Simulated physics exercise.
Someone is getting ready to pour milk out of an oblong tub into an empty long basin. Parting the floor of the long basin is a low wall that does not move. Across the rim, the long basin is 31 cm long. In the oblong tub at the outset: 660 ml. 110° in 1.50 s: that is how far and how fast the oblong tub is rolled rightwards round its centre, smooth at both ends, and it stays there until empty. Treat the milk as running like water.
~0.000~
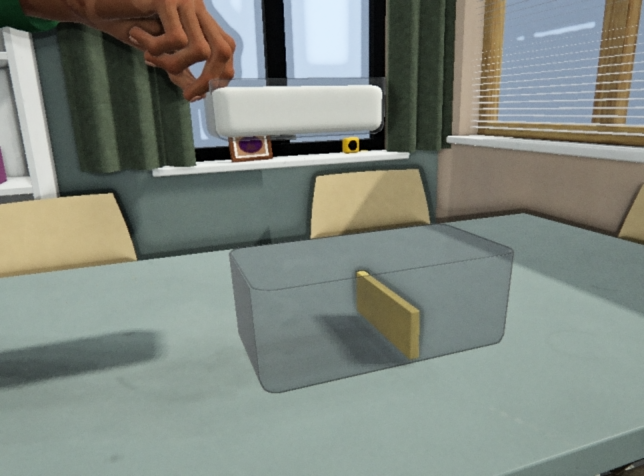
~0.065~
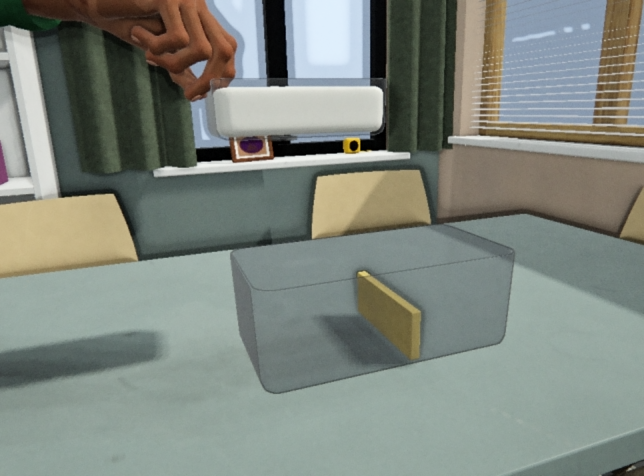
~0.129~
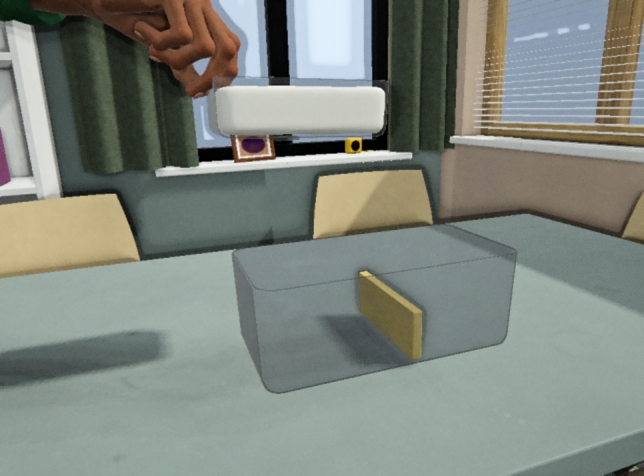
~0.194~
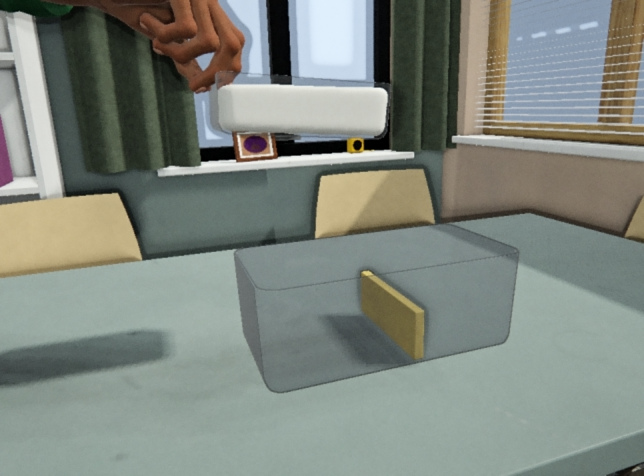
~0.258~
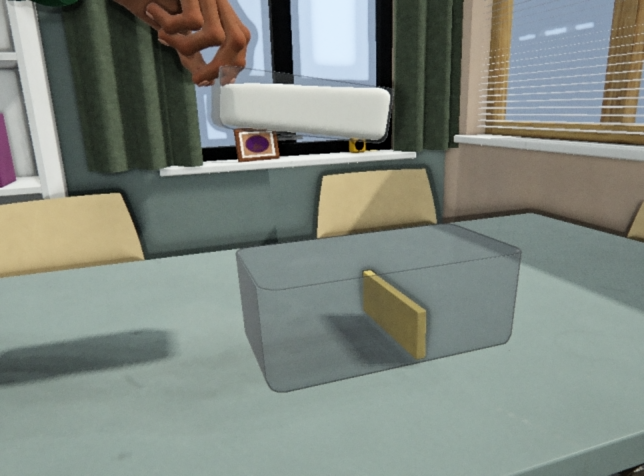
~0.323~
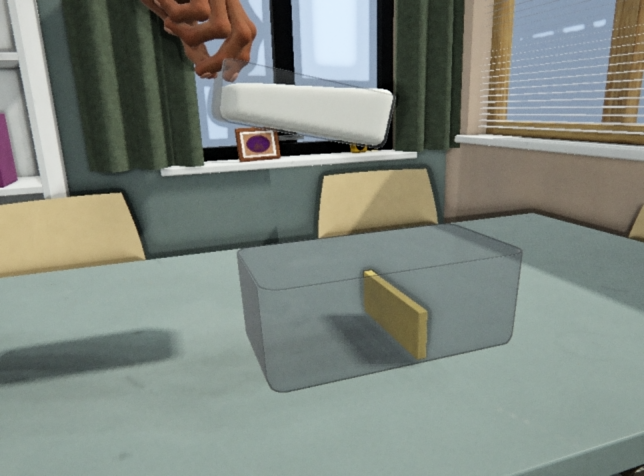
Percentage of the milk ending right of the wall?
76 per cent.
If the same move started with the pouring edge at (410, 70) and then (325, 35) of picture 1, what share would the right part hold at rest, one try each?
Around 75 per cent first, around 60 per cent next.
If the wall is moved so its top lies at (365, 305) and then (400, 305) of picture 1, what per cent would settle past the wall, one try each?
The first try gives 80 percent and the second 70 percent.
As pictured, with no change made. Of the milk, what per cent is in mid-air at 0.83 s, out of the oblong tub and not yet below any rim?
Estimate: About 40 % of all of it.
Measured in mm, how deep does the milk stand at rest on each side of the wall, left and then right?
Left part about 4 mm deep, right part about 28 mm deep.
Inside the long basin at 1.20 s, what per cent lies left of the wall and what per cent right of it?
Left about 12, right about 76.
Then, 0.83 s in, the tilt is 64° and 19 per cent is still to pour, 2 is left of the wall and 39 right of it.
Then, 1.20 s in, the tilt is 99° and 4 per cent is still to pour, 13 is left of the wall and 76 right of it.
Then, 1.58 s in, the tilt is 110° and 0 per cent is still to pour, 19 is left of the wall and 76 right of it.
Then, 2.00 s in, the tilt is 110° and 0 per cent is still to pour, 19 is left of the wall and 76 right of it.
Finally, 19 per cent lies left of the wall, 76 right of it and 5 outside.
